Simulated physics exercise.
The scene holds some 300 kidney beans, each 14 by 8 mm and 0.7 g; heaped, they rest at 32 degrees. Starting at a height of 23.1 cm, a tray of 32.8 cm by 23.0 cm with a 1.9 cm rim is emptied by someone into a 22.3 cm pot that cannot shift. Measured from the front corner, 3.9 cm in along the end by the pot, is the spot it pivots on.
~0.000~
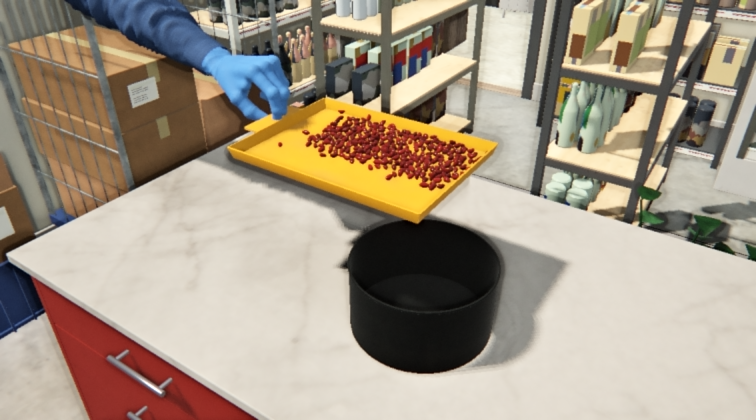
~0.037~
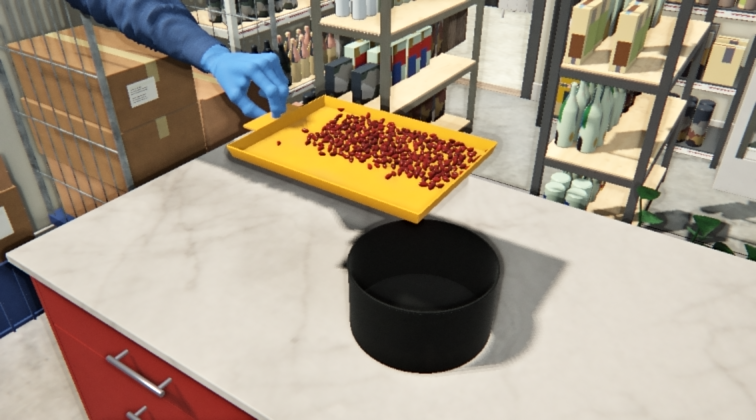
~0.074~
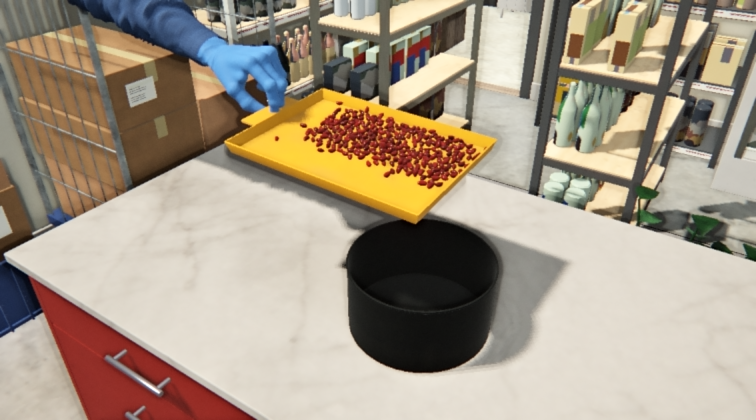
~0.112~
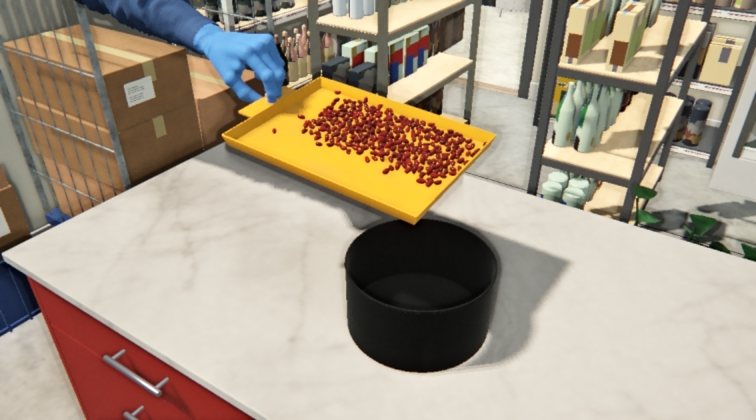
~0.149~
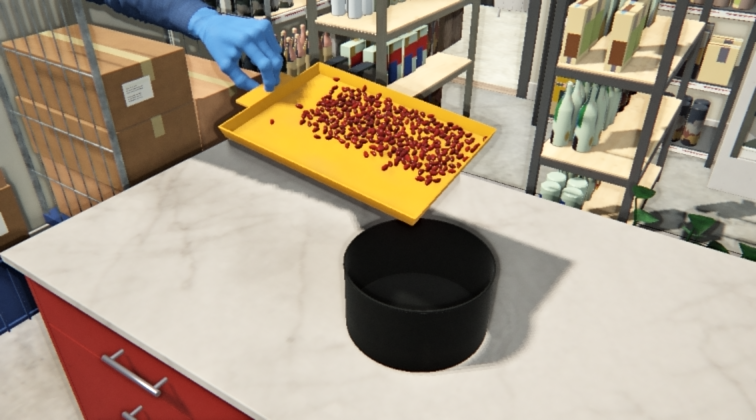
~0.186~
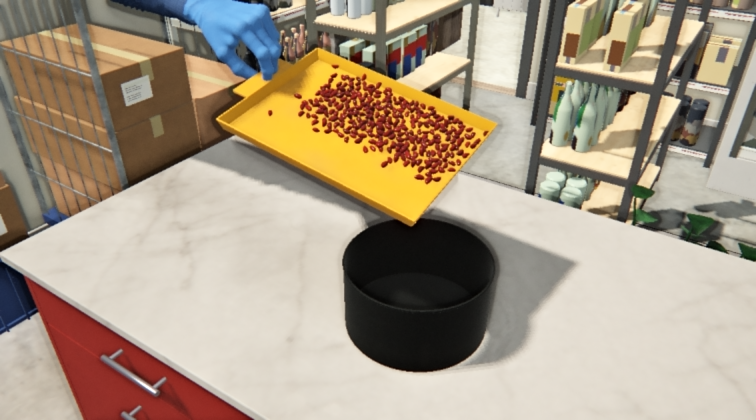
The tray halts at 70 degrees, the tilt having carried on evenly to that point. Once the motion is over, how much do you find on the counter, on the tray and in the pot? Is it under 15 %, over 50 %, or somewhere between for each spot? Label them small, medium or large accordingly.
Counter - large, left on the tray - small, pot - medium.
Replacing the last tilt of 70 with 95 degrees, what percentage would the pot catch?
In that case it comes to about 30 in a hundred.
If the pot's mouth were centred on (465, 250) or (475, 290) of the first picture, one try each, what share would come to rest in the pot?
About 0 percent the first time and about 60 percent the second.
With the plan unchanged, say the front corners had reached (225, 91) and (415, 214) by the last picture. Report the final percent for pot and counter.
Pot 20; counter 65.
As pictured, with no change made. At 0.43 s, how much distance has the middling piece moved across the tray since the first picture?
By then it sits near 3 cm from where it began.
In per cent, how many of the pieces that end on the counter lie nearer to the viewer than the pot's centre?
100 %.
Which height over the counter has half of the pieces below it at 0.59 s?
Around 30 cm up.
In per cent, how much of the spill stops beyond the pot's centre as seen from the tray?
Near 100 in a hundred.
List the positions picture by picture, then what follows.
The first frame shows tray tilt 0 degrees, front corners at (232, 147) and (418, 211); middle of the pieces at (388, 147); pot at (424, 261).
The second frame shows tray tilt 1 degrees, front corners at (232, 145) and (417, 211); middle of the pieces at (387, 145).
The third frame shows tray tilt 3 degrees, front corners at (230, 141) and (416, 212); middle of the pieces at (386, 142).
The fourth frame shows tray tilt 6 degrees, front corners at (227, 134) and (415, 213), lowest corner right front; middle of the pieces at (385, 135).
The fifth frame shows tray tilt 10 degrees, front corners at (224, 126) and (414, 215), lowest corner right front; middle of the pieces at (384, 128).
The sixth frame shows tray tilt 15 degrees, front corners at (222, 118) and (413, 216), lowest corner right front; middle of the pieces at (384, 121); pot at (418, 259). Its pace works out near 115 degrees a second.
Then, at 0.43 s, tilt 43 degrees; the tray holds 100 %, the pot 0 %.
Then, at 0.59 s, tilt 62 degrees; the tray holds 100 %, the pot 0 %.
Then, at 0.87 s, tilt 70 degrees; the tray holds 15 %, the pot 15 %.
At rest (2.3 s), counter 65 %, tray 5 %, pot 25 %.
